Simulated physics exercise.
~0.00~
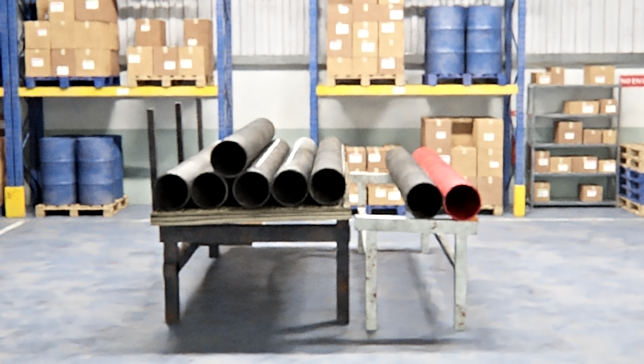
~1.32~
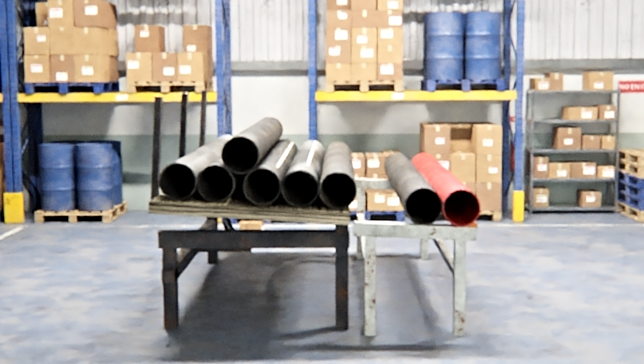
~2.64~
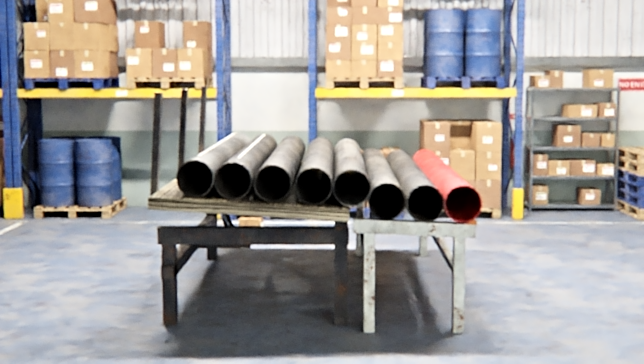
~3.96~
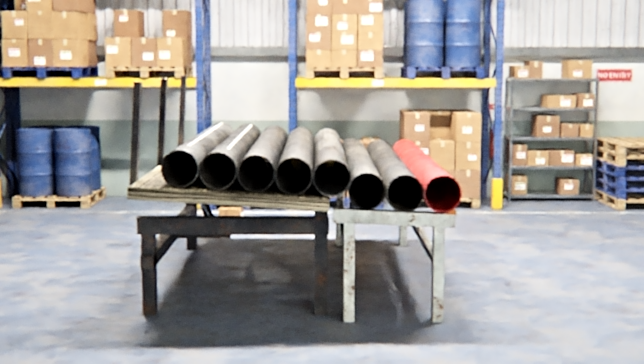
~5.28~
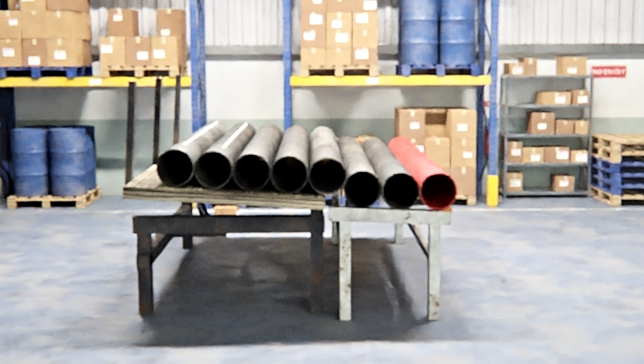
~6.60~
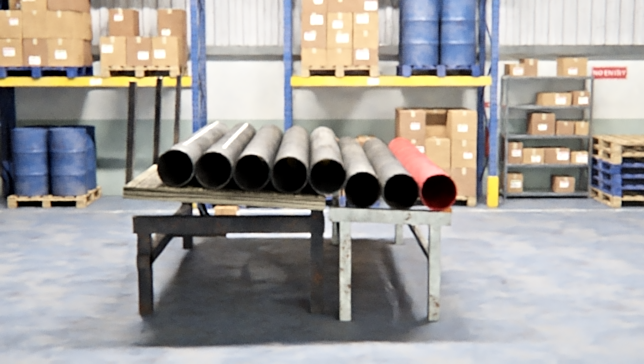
At first, several dark pipes lie on a dark table in a warehouse, one perched on top of the others, while another dark pipe and a red one rest on a paler rack to the right. The left edge of the table's top rises, tilting it toward the rack. The heaped pipes shift right and the upper one drops down, leaving them all in a single row. One dark pipe crosses onto the rack, beside the two already there. The view drifts slightly right, and the pipes settle, with the red one still on the rack at the right end.
